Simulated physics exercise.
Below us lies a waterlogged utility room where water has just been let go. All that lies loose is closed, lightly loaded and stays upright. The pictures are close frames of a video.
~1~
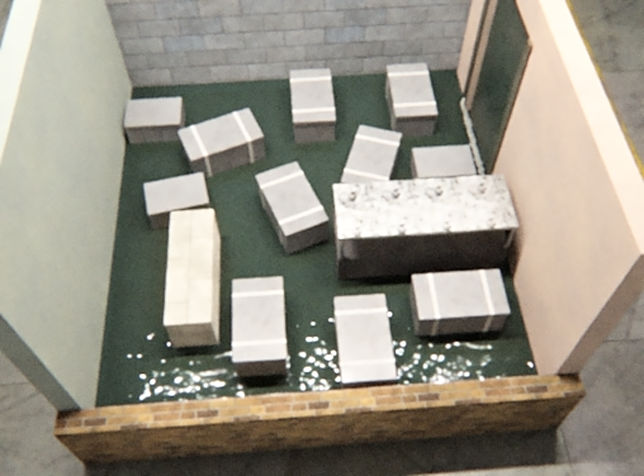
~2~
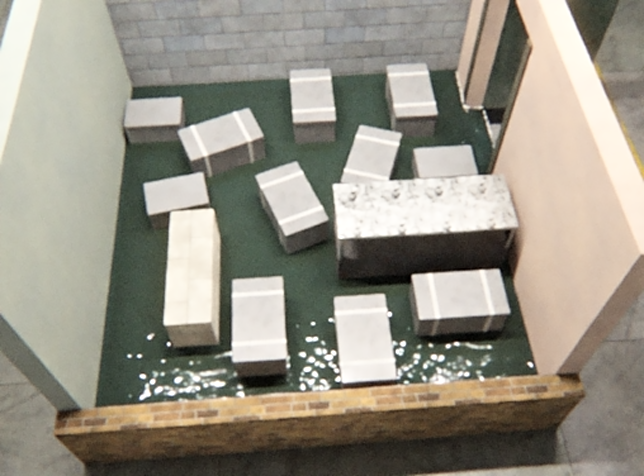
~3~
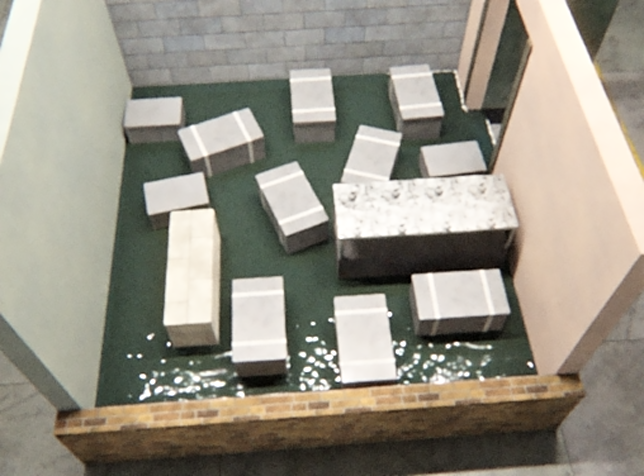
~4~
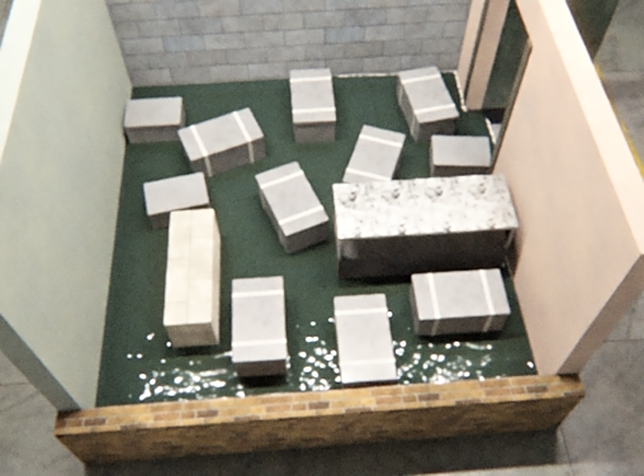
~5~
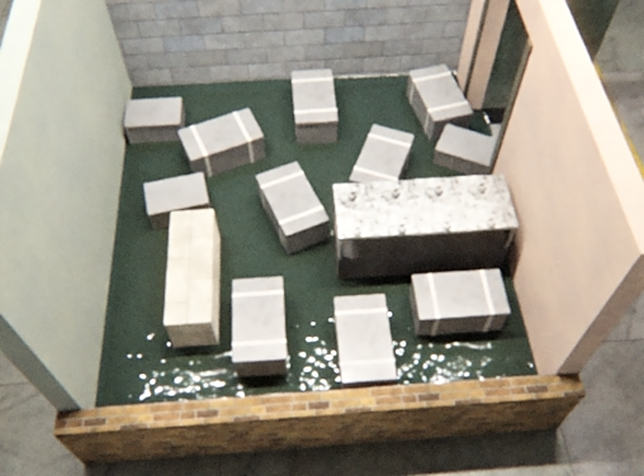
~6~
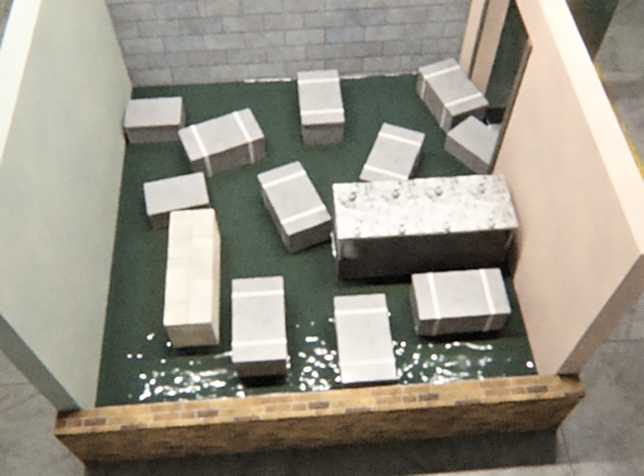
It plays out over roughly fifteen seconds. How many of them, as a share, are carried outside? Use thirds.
Share: One to two thirds.
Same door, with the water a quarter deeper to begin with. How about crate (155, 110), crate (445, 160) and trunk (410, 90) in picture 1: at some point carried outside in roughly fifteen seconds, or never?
In turn: No, carried outside, yes.
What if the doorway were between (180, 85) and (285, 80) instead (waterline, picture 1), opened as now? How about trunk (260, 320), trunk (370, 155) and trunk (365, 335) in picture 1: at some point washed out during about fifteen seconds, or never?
In that order: Stays, kept in, inside.
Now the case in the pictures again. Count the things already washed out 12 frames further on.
It comes to 3.
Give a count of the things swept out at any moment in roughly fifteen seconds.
6 of them.
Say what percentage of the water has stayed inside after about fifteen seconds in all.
About 56 per cent.
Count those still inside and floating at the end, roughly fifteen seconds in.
That makes 5.
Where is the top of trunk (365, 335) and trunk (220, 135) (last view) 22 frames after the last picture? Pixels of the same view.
Close to (288, 273) and (408, 106).
A moment on, 1 of 11 are out; 10 afloat.
Next, 3 of 11 are out; 8 afloat.
Later, 5 of 11 are out; 6 afloat.
In the end, 6 of 11 are out; 5 afloat.
